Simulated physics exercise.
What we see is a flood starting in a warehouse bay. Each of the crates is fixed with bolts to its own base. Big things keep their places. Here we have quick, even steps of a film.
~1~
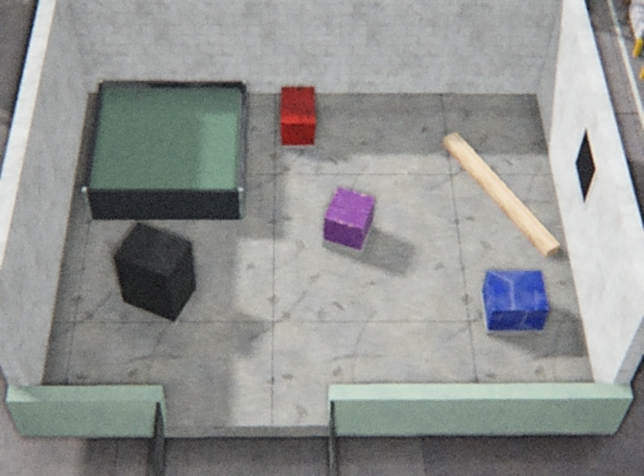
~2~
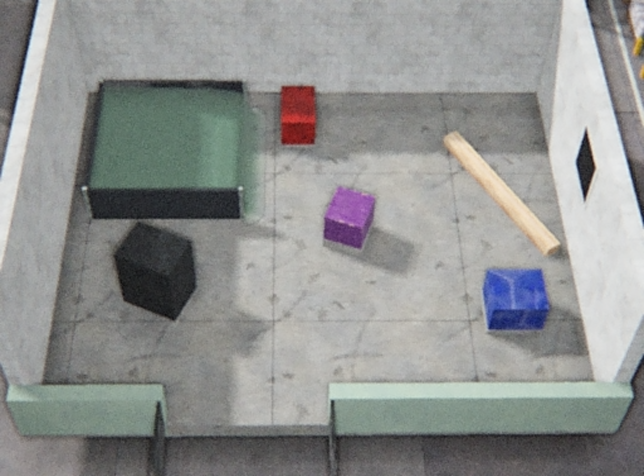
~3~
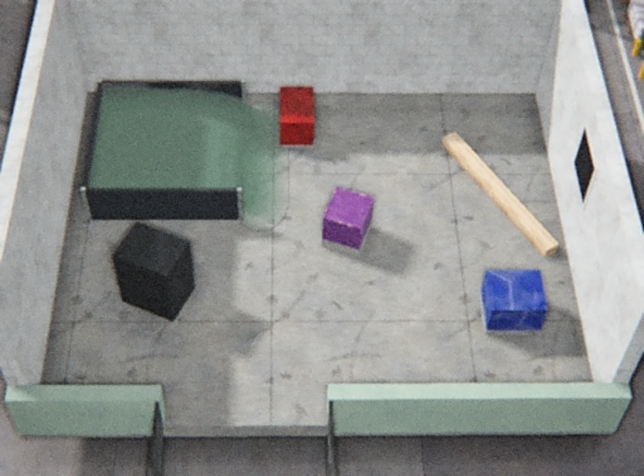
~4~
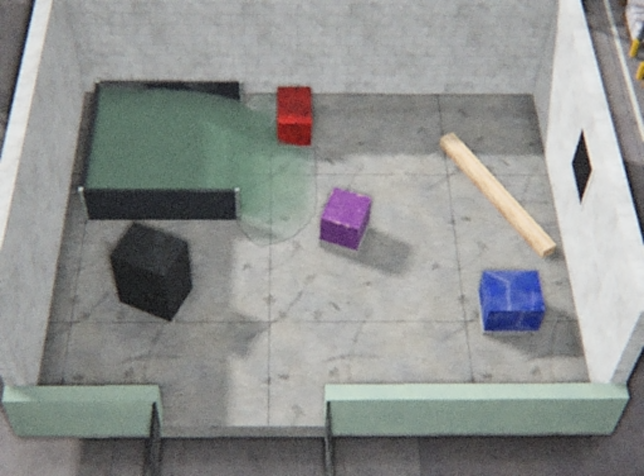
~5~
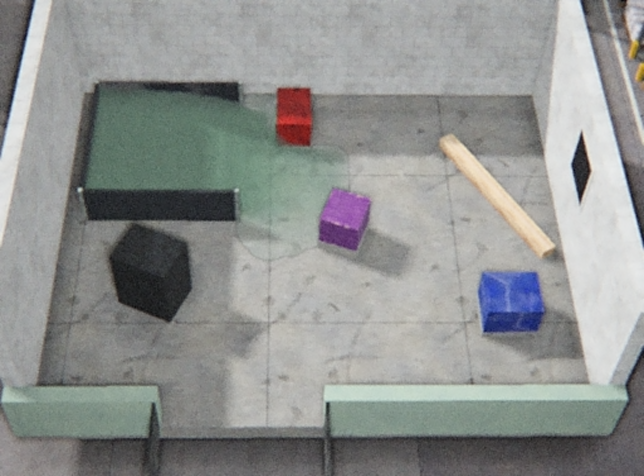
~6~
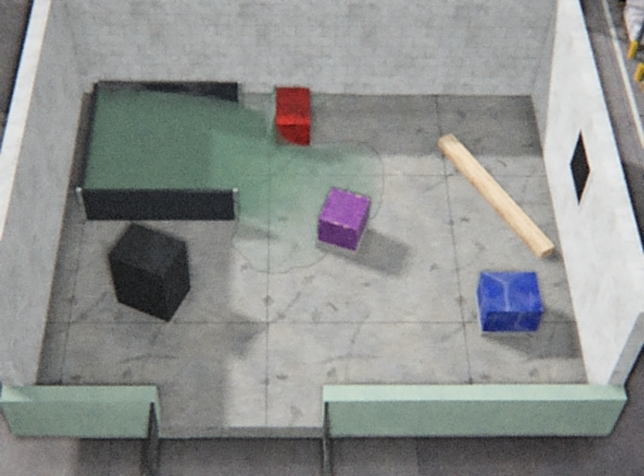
The clip opens on a walled bay with a still, dark-sided tank of green water at the upper left, near black, red, purple and blue blocks and a wooden beam. Water pours from the tank's right side, then spreads rightward across the floor and around the purple block.
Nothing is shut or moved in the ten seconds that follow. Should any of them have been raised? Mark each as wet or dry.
Purple crate: Wet; red crate: Wet; blue crate: Wet.
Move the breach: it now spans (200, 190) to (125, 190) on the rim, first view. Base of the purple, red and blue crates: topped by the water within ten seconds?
Then: Purple crate stays dry; red crate takes water; blue crate is topped.
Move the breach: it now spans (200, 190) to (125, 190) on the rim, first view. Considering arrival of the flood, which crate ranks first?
My answer: The purple crate.
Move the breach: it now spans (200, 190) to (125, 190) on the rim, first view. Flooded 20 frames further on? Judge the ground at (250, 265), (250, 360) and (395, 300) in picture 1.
Place one: Reached by the flood. Place two: Reached by the flood. Place three: Reached by the flood.
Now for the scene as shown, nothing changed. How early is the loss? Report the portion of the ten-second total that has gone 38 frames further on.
Near 45 in a hundred.
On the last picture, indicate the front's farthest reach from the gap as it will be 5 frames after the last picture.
The flood front should get to about (492, 218).
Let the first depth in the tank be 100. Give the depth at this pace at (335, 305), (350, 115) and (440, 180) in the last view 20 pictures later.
I'd say around 4 per cent, then 4 per cent, then 30 per cent.
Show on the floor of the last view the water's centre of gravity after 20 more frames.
The water centres close to (316, 188).
A moment on, water covers 30 % of the floor; the purple crate water round its plinth, the red crate water round its plinth, the blue crate not reached.
Next, water covers 50 % of the floor; the purple crate water round its plinth, the red crate water round its plinth, the blue crate water round its plinth.
Then, water covers 75 % of the floor; the purple crate water round its plinth, the red crate water round its plinth, the blue crate water round its plinth.
Later, water covers 90 % of the floor; the purple crate water round its plinth, the red crate water round its plinth, the blue crate water round its plinth.
In the end, water covers 100 % of the floor; the purple crate was topped, the red crate was topped, the blue crate was topped.
